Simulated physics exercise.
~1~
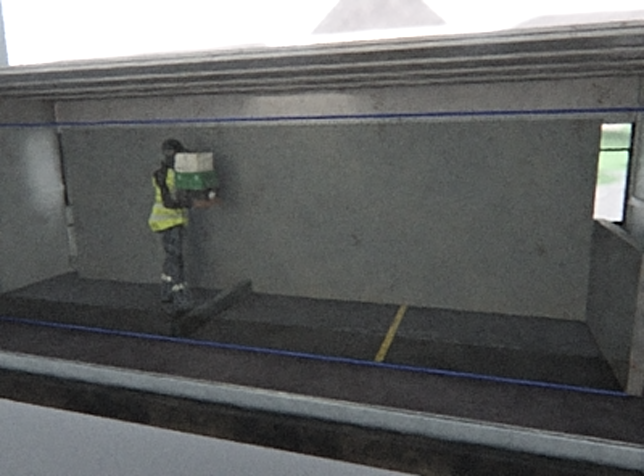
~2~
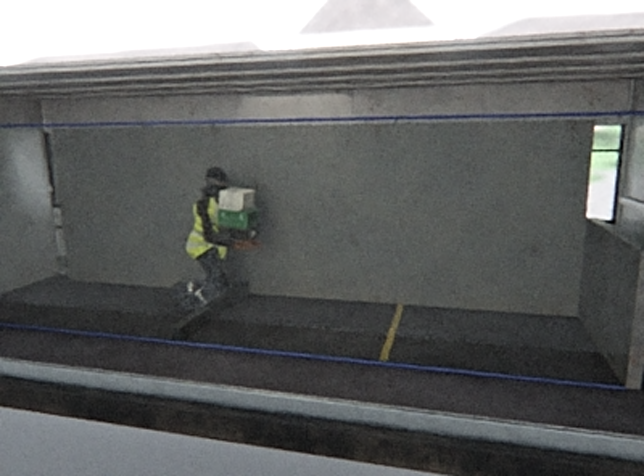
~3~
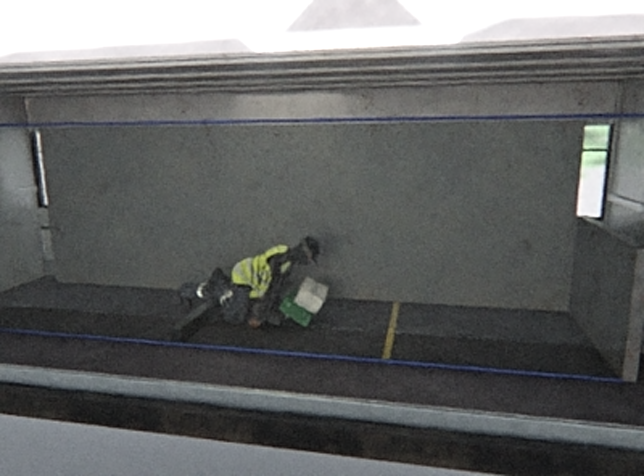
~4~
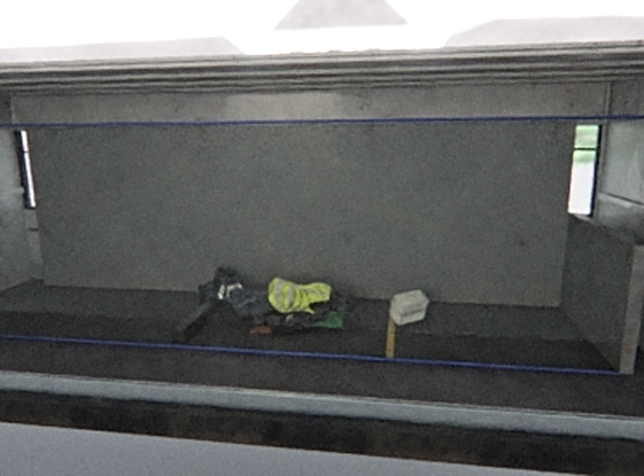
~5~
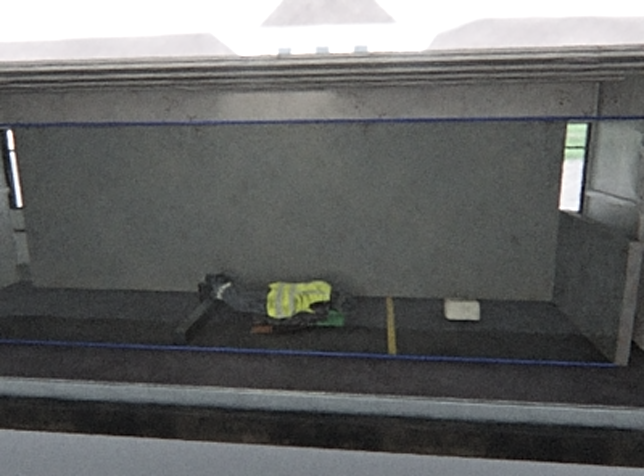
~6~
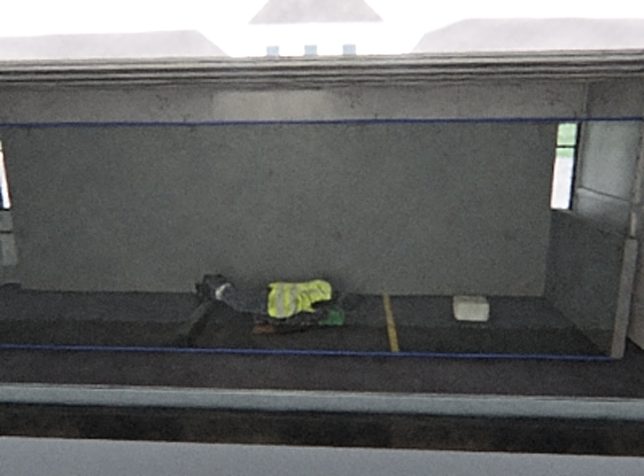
A person in a yellow vest carrying stacked boxes pitched forward over a low rail and fell flat, spilling the load to the right; the white box tumbled past the yellow line, while the green one stayed short of it beside the motionless person.
